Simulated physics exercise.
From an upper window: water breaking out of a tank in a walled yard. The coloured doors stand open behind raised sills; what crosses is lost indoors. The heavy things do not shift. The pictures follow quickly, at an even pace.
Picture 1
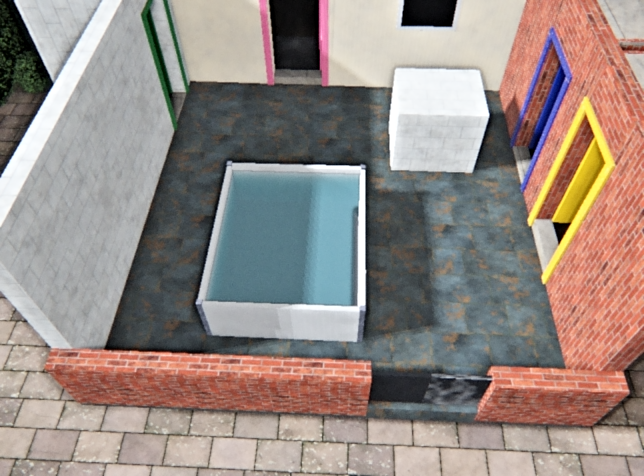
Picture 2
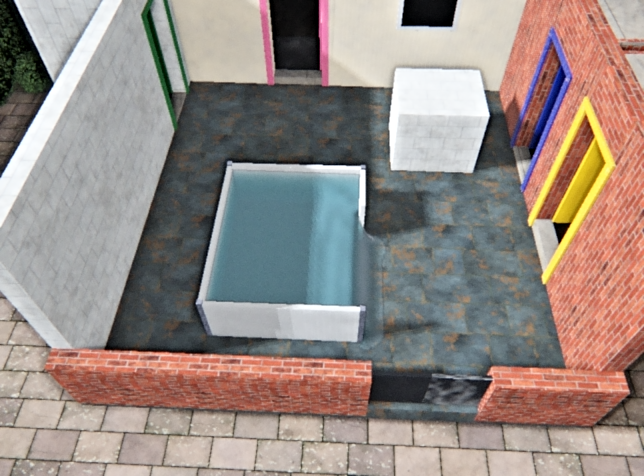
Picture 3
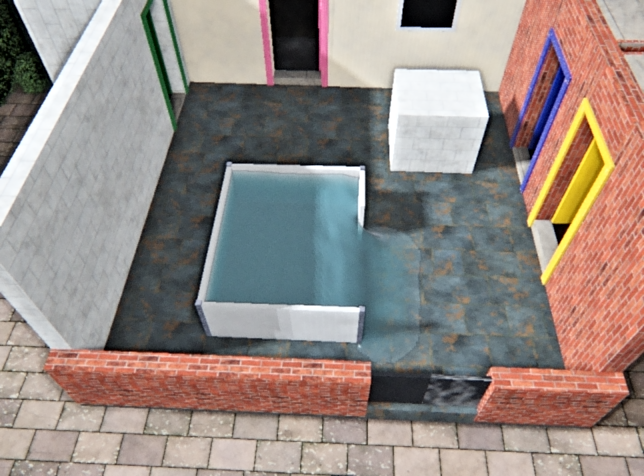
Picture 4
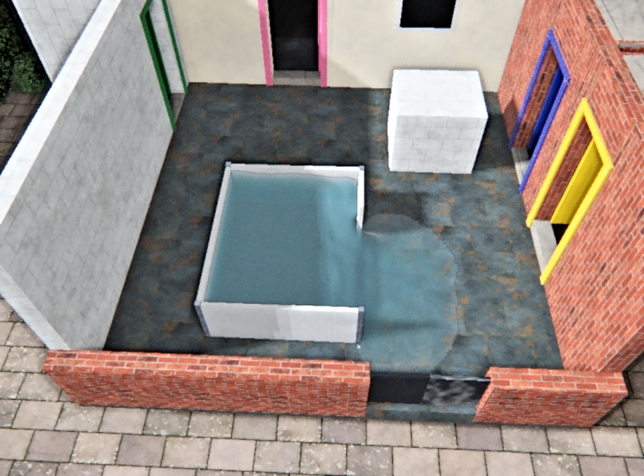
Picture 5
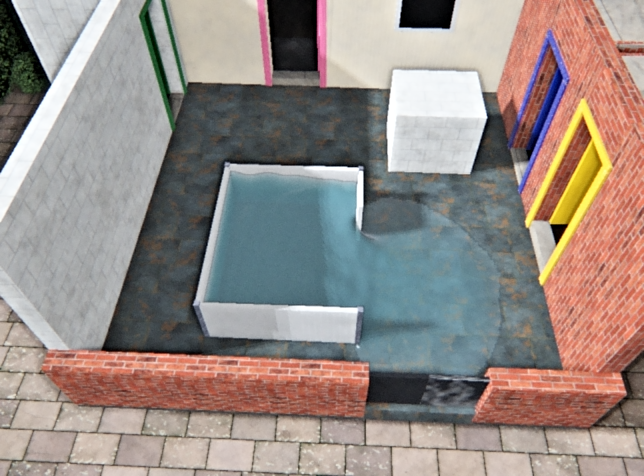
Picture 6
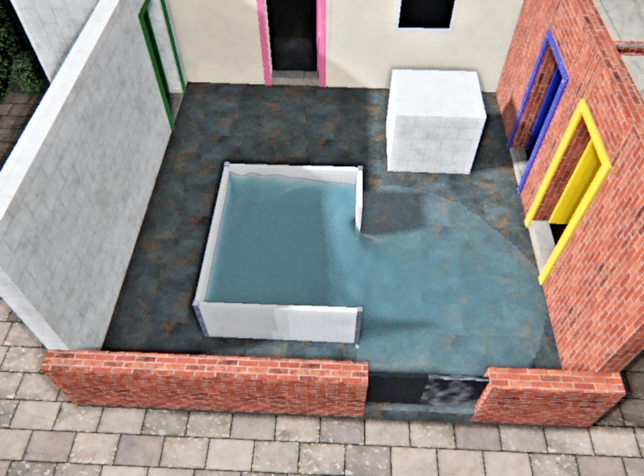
Water poured out through a gap in the right side of a white tank in a walled yard, spreading in a widening curve across the dark floor toward the right-hand brick wall.
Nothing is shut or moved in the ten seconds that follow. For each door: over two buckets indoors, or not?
The pink door stays under that; the blue door takes more than that; the green door takes more than that; the yellow door takes more than that.
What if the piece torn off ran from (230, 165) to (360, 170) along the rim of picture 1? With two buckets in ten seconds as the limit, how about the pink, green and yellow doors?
Pink is over, green is over, yellow is under.
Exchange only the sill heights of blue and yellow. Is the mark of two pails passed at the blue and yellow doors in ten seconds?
In short: Blue takes less; yellow passes that mark.
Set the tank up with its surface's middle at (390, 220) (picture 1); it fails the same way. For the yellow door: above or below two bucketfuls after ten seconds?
The yellow door takes more.
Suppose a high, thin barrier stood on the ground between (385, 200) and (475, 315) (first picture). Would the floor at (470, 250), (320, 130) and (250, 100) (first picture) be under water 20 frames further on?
In that order: Wet, under water, clear.
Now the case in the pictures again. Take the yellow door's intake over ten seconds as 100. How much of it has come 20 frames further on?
Some 95 per cent.
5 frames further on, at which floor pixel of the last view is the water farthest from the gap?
Around (507, 179).
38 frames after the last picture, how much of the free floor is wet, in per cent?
About 95 per cent.
A moment on, water covers 30 % of the floor; the pink door not reached, the blue door not reached, the green door not reached, the yellow door over two buckets in.
Next, water covers 30 % of the floor; the pink door not reached, the blue door under two buckets in, the green door not reached, the yellow door far over two buckets in.
Then, water covers 45 % of the floor; the pink door not reached, the blue door over two buckets in, the green door not reached, the yellow door far over two buckets in.
Later, water covers 95 % of the floor; the pink door wet at the sill, nothing in, the blue door far over two buckets in, the green door not reached, the yellow door far over two buckets in.
In the end, water covers 100 % of the floor; the pink door wet at the sill, nothing in, the blue door far over two buckets in, the green door over two buckets in, the yellow door far over two buckets in.
